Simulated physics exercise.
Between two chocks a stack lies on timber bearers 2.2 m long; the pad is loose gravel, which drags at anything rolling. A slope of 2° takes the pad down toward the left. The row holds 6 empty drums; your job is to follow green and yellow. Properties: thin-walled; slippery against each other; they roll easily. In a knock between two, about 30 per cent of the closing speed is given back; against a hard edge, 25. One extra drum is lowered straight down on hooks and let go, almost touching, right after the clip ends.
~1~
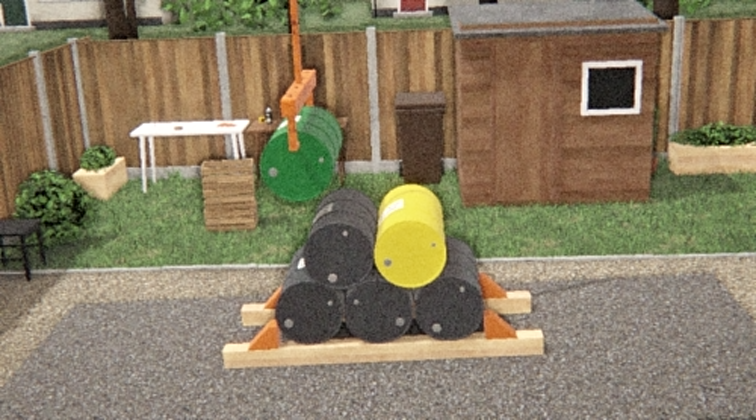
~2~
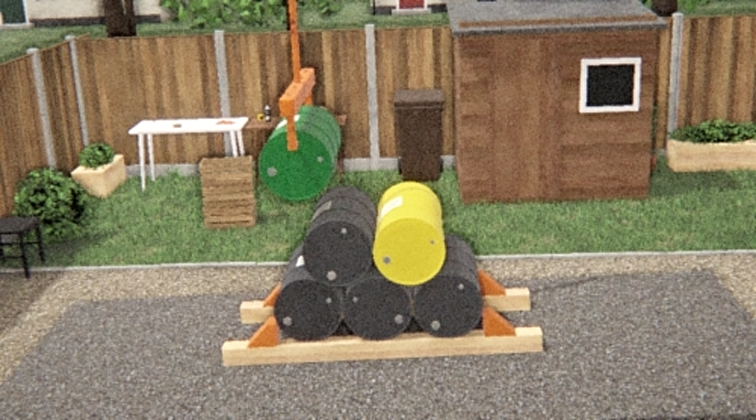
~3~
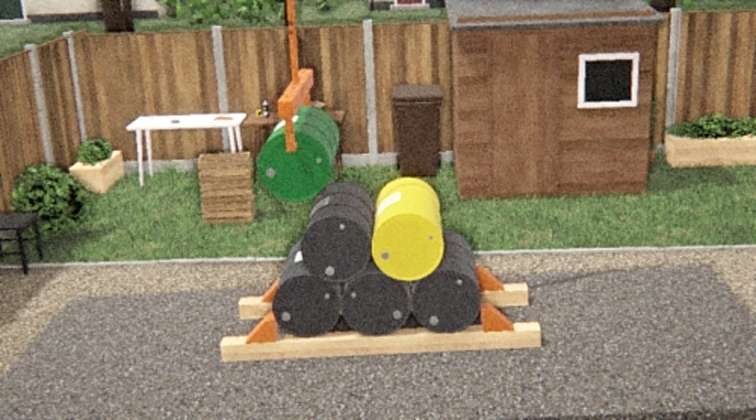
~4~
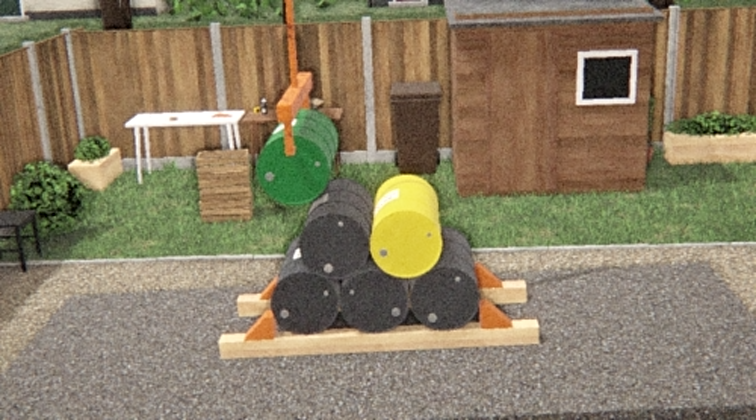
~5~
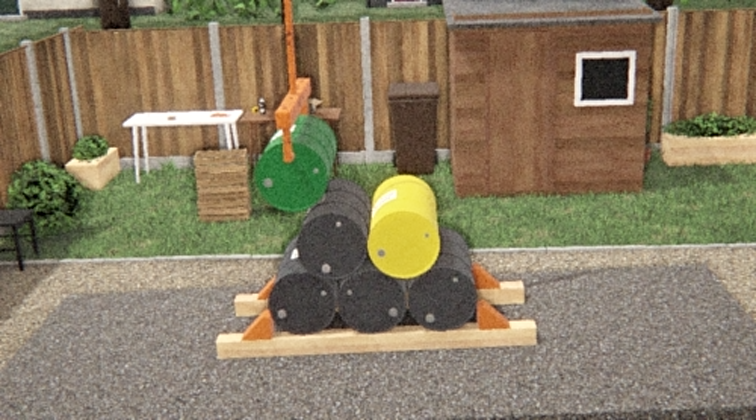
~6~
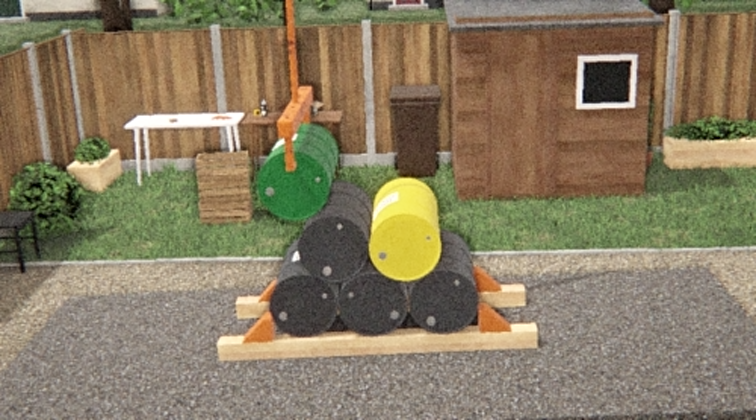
In a fenced garden with a shed, a green drum hanging from an orange lifting attachment lowers slightly behind a stack of four black drums and one yellow drum, which stays still on timber bearers over gravel.
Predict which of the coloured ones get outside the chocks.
Green drum: Falls off; yellow: Stays put.
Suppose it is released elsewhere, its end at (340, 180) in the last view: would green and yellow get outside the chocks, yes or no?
In that case, green: No; yellow: No.
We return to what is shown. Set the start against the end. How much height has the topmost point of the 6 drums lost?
60 cm.
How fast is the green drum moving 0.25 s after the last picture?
The speed is close to 0.7 m/s.
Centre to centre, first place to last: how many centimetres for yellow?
Moved: Yellow 0.
Another 0.25 s on from the last picture, green is up on others, 20 cm inside the left chock, rolling left; yellow is up on others, 45 cm inside the right chock; 0 off the stack.
Another 0.35 s on from the last picture, green is up on others, 15 cm inside the left chock, rolling left; still the same for yellow; 0 off the stack.
Another 0.55 s on from the last picture, green is up on others, 5 cm inside the left chock, rolling left; still the same for yellow; 0 off the stack.
Another 0.75 s on from the last picture, green is beyond the left chock, rolling left; still the same for yellow; 1 off the stack.
In the end (1.65 s after the last picture), green is beyond the left chock; yellow is up on others, 50 cm inside the right chock; 1 off the stack.
